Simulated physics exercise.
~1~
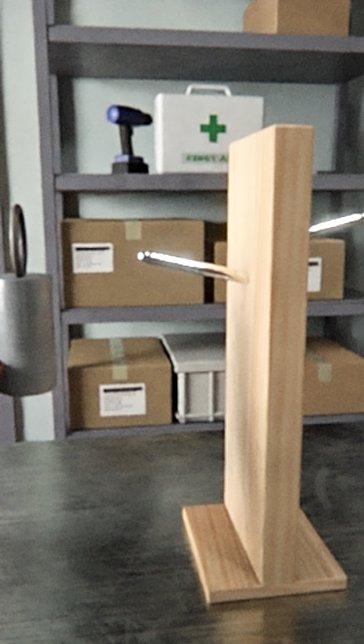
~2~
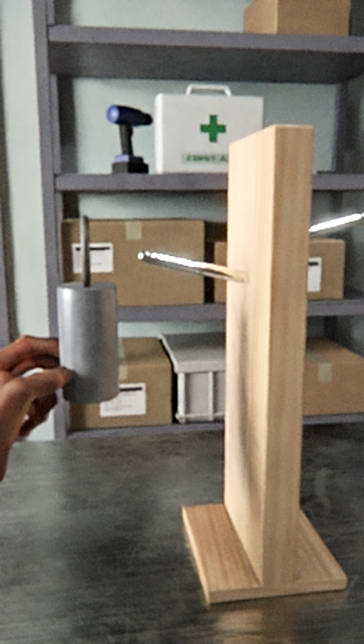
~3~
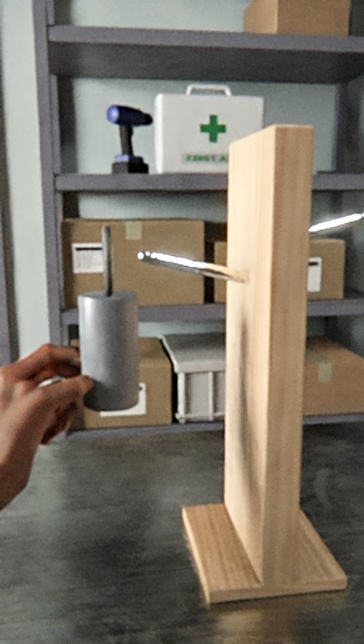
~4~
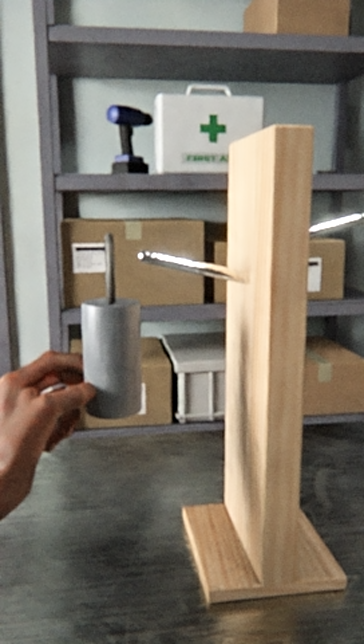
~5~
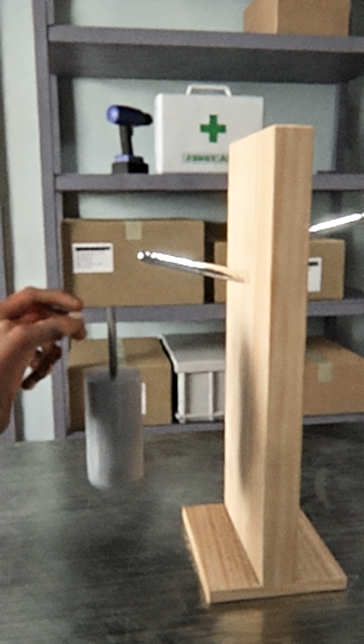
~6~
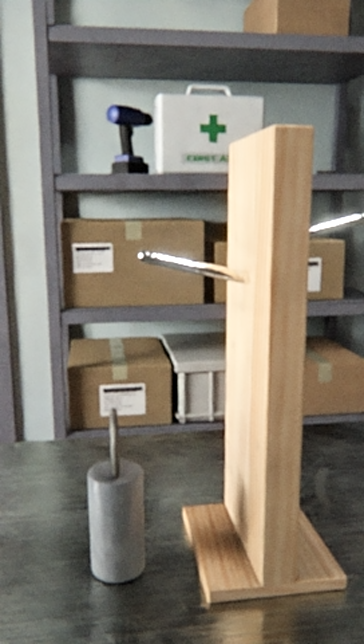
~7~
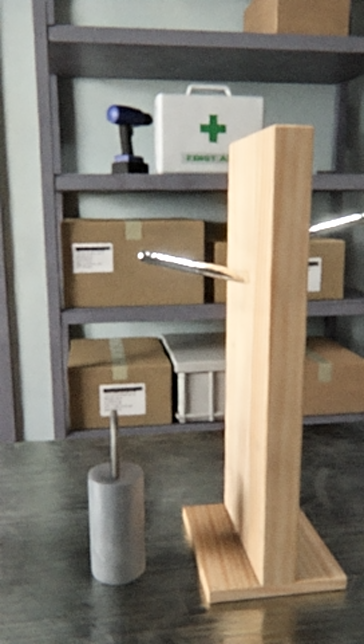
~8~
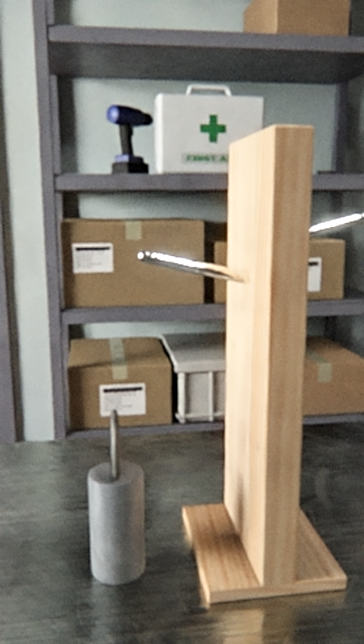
At the start, a grey cylindrical lantern with a ring on top is at the left edge, while a wooden stand with thin metal pegs stays put on a dark table before shelves of boxes. A hand carries the lantern right, toward the peg, turning it so the ring looks like a thin upright bar. The hand moves it a little farther and lowers it slightly, still short of the peg tip. Then the fingers open and draw back as the lantern drops. It lands upright on the table left of the stand and stays there, the peg empty.
